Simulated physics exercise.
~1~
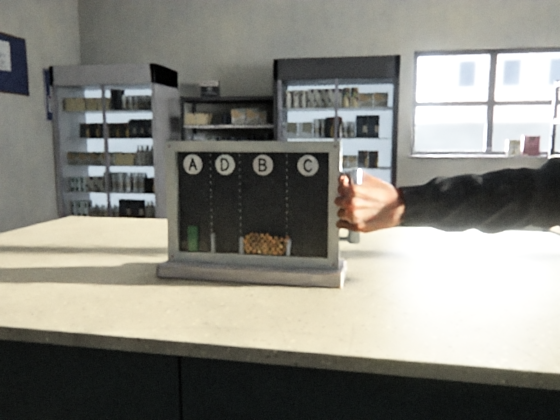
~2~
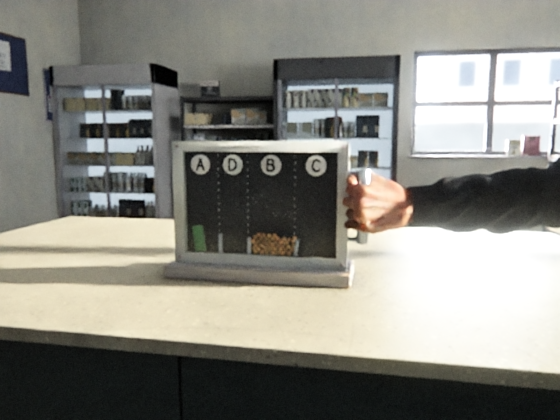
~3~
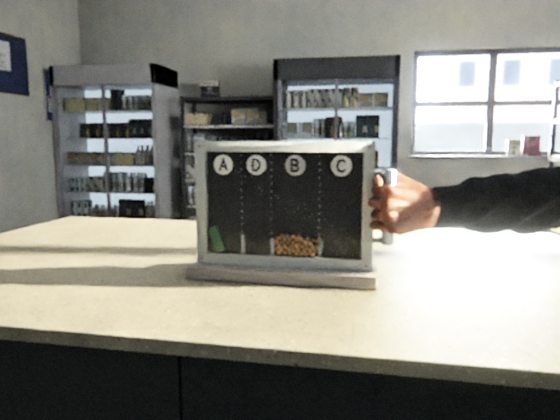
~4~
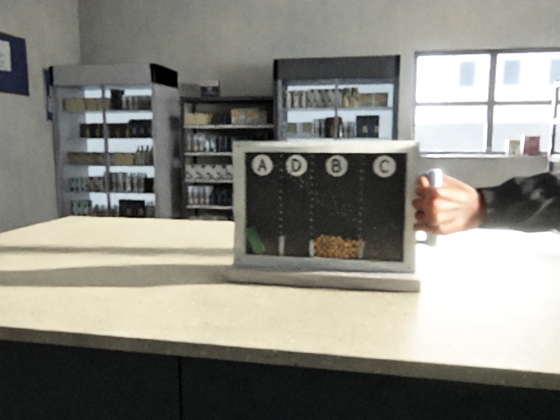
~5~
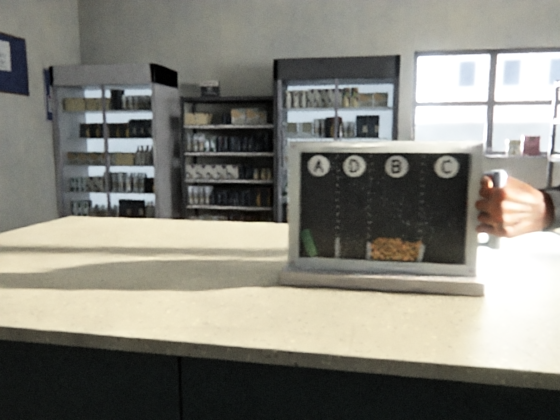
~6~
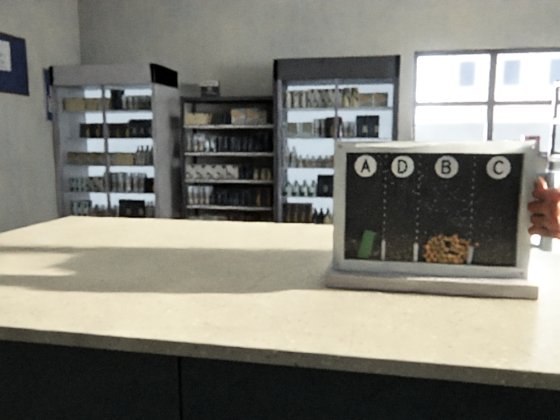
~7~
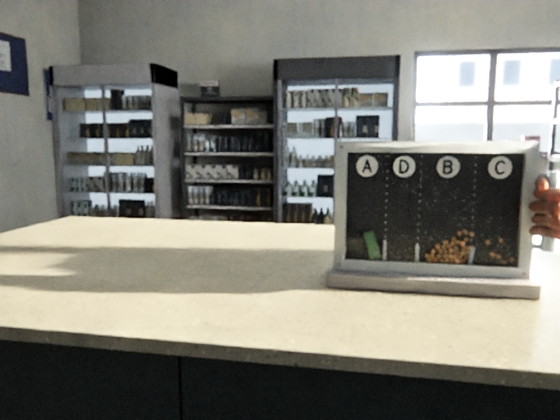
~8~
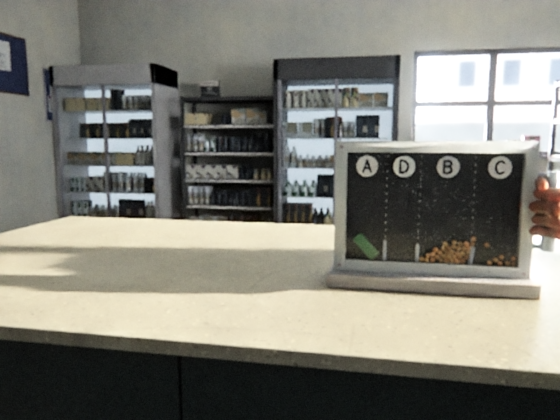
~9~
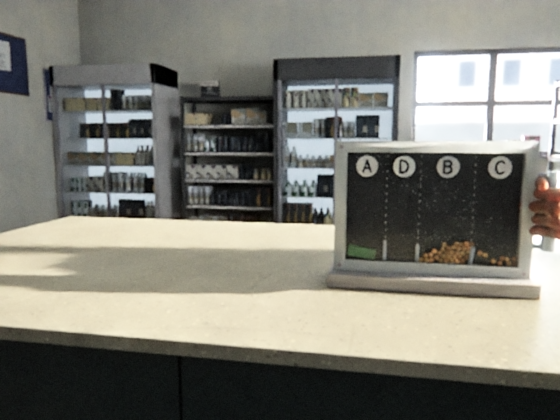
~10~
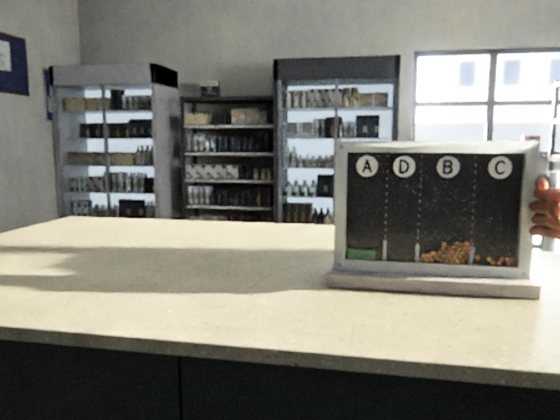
The clip shows a hand sliding an upright, clear-fronted box of small wooden beads and a green block rightward along a counter. The box stops, the beads spill partly from strip B into C, and the green block tips over and lies flat in A.
